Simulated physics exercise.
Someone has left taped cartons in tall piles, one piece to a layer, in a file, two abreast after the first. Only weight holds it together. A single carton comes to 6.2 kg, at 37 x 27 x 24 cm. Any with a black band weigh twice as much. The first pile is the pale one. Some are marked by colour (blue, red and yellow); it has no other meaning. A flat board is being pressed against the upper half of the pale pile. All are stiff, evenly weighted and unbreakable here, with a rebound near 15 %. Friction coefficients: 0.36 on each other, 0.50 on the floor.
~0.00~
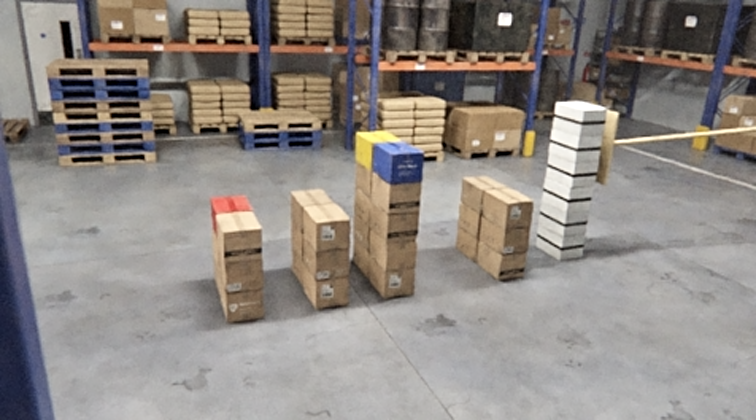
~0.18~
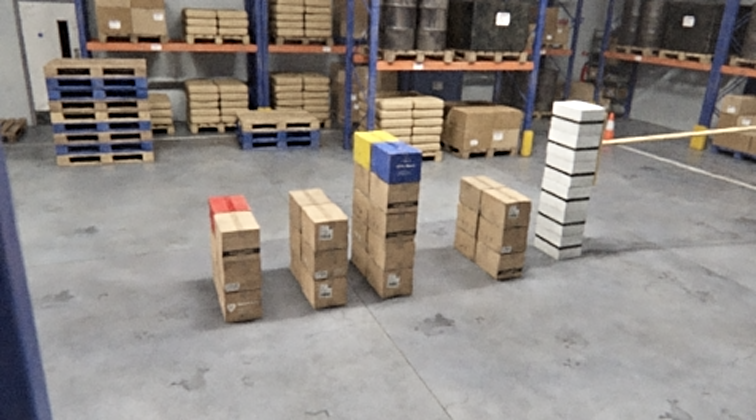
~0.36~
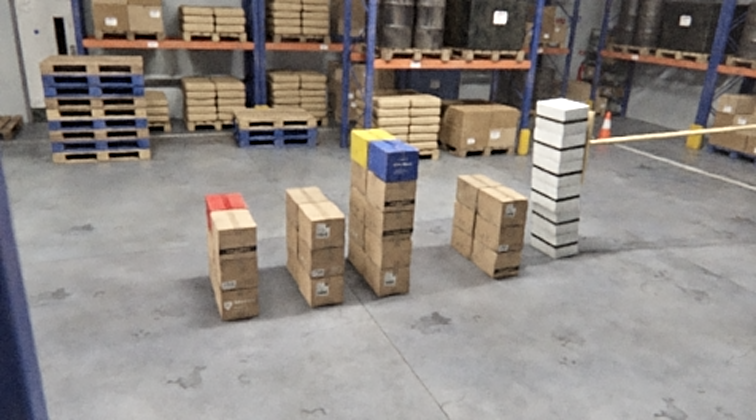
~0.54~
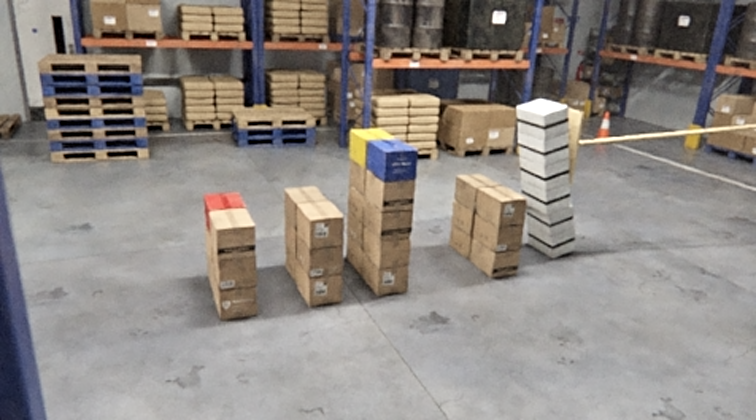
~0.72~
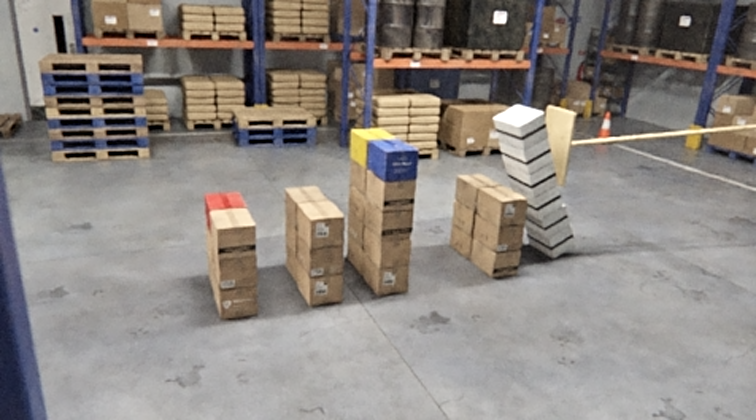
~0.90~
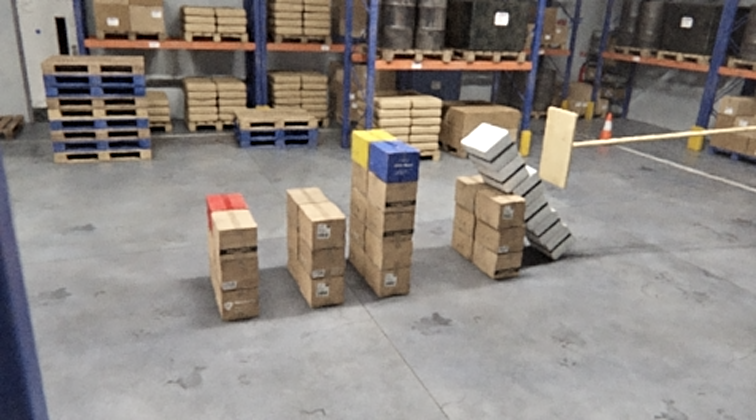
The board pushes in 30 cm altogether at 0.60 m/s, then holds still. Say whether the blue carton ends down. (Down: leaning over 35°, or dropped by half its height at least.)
That carton stays up.
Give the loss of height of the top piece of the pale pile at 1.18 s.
Some 70 cm lower.
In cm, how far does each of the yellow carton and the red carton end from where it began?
Moved: Yellow 0, red 0.
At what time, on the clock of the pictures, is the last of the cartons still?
Near 3.0 s.
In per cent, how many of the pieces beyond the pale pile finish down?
About 15 per cent.
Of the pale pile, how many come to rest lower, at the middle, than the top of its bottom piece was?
3 pale pieces.
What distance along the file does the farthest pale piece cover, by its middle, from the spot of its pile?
About 170 cm.
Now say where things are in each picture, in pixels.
In the first picture (we follow the side turned to the camera), board (614, 140) 12 cm short; blue carton (408, 169); yellow carton (363, 151); red carton (231, 204); no other piece has moved.
The second picture shows board (602, 140) 12 mm short; blue carton (406, 168).
The third picture shows board (590, 140) 10 cm in, top of the pale pile leaning 5°; blue carton (403, 166); no other piece has moved.
The fourth picture shows board (579, 140) 20 cm in, top of the pale pile leaning 13°; blue carton (402, 166); no other piece has moved.
The fifth picture shows board (571, 141) 30 cm in, top of the pale pile leaning 24°; blue carton (402, 166); no other piece has moved.
The sixth picture shows board (573, 142) 30 cm in, stopped, top of the pale pile leaning 36°; blue carton (404, 167); red carton (227, 202); yellow carton (359, 150); 2 stirred so far.
Around 1.18 s, 6 of the pale pile down; none of the 28 other cartons down, 6 disturbed; blue carton unmoved.
Around 1.58 s, 6 of the pale pile down; 4 of the 28 other cartons down; blue carton displaced 28 mm.
Finally (3.3 s), 6 of the pale pile down; 4 of the 28 other cartons down; blue carton unmoved; yellow carton unmoved; red carton unmoved. Seen by the last camera, middles, blue carton near (392, 161), yellow carton near (374, 149).
